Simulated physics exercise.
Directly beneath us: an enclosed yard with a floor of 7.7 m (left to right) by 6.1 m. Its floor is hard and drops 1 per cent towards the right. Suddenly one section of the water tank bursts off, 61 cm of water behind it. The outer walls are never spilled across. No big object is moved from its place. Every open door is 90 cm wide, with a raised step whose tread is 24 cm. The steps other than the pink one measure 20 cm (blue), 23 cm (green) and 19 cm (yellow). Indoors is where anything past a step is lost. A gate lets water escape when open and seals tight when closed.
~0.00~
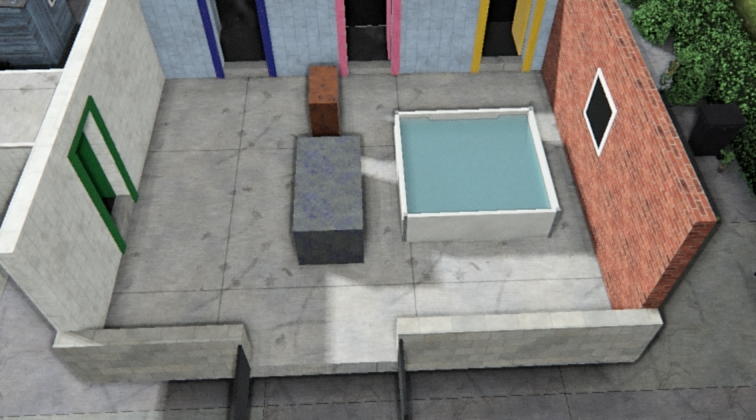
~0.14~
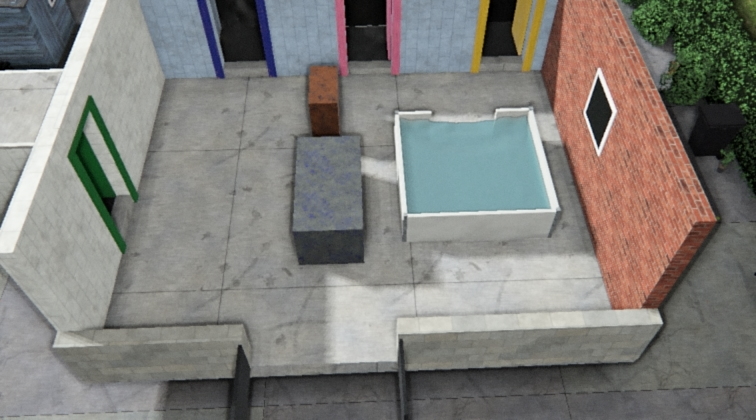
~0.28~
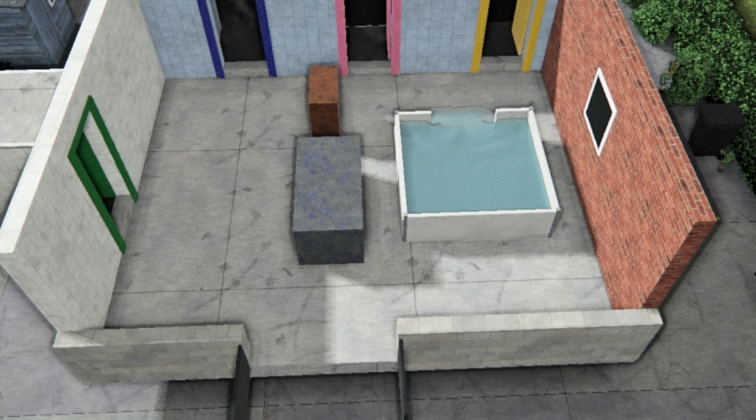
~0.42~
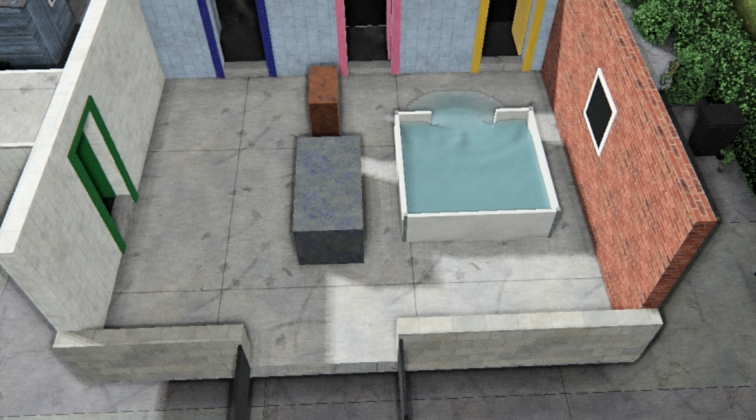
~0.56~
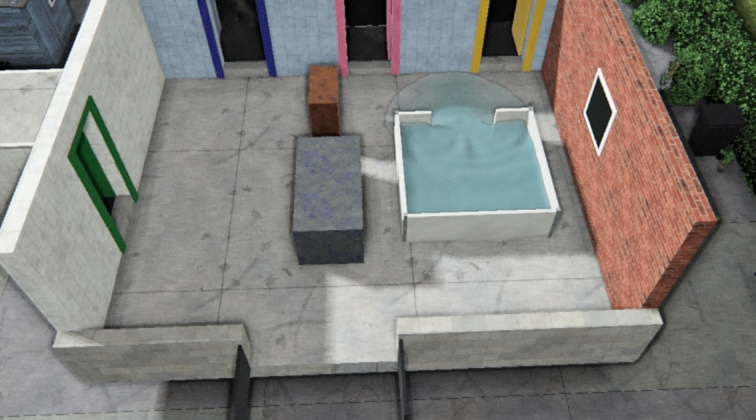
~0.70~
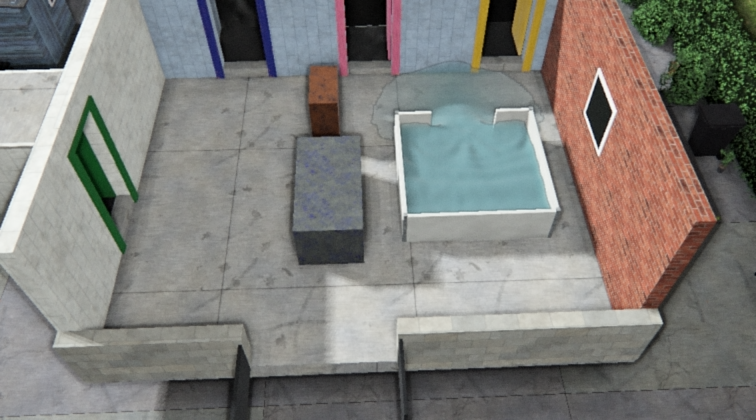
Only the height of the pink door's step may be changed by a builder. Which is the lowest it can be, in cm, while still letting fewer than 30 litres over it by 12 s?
No lower than about 11.5 cm.
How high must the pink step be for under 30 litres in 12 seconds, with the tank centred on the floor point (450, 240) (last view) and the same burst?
At least roughly 19 cm high.
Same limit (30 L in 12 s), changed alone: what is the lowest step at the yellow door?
Yellow - roughly 26 cm.
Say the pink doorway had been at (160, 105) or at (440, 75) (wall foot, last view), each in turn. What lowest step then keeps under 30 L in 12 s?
11.5 and 32 cm.
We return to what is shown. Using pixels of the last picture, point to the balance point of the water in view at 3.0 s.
The water's centre is at about (450, 147).
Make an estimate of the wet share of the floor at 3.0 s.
I'd estimate about 35 percent.
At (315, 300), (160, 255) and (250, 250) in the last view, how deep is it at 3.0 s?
Depths of roughly 0 cm, 0 cm and 0 cm, in that order.
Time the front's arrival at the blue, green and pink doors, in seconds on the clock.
Blue at 2.2 s, green at 4.5 s and pink at 1.0 s.
After 1.4 s water covers 15 % of the floor, deepest (40 cm) near (449, 77); 16 cm at the pink door, 0 litres in over its 14 cm step.
After 3.0 s water covers 35 % of the floor, deepest (36 cm) near (536, 75); 16 cm at the pink door, 11 litres in over its 14 cm step.
After 12.0 s water covers 95 % of the floor, deepest (14 cm) near (613, 338); 5 cm at the pink door, 14 litres in over its 14 cm step.
At the pink door as built, the water arrived by 1.0 s and peaked near 19 cm at 2.0 s.
Run again over the same 12 s with other heights there, 49 litres in over 9.5 cm, 19 litres over 13 cm. The limit of 30 litres is kept from about 11.5 cm up.
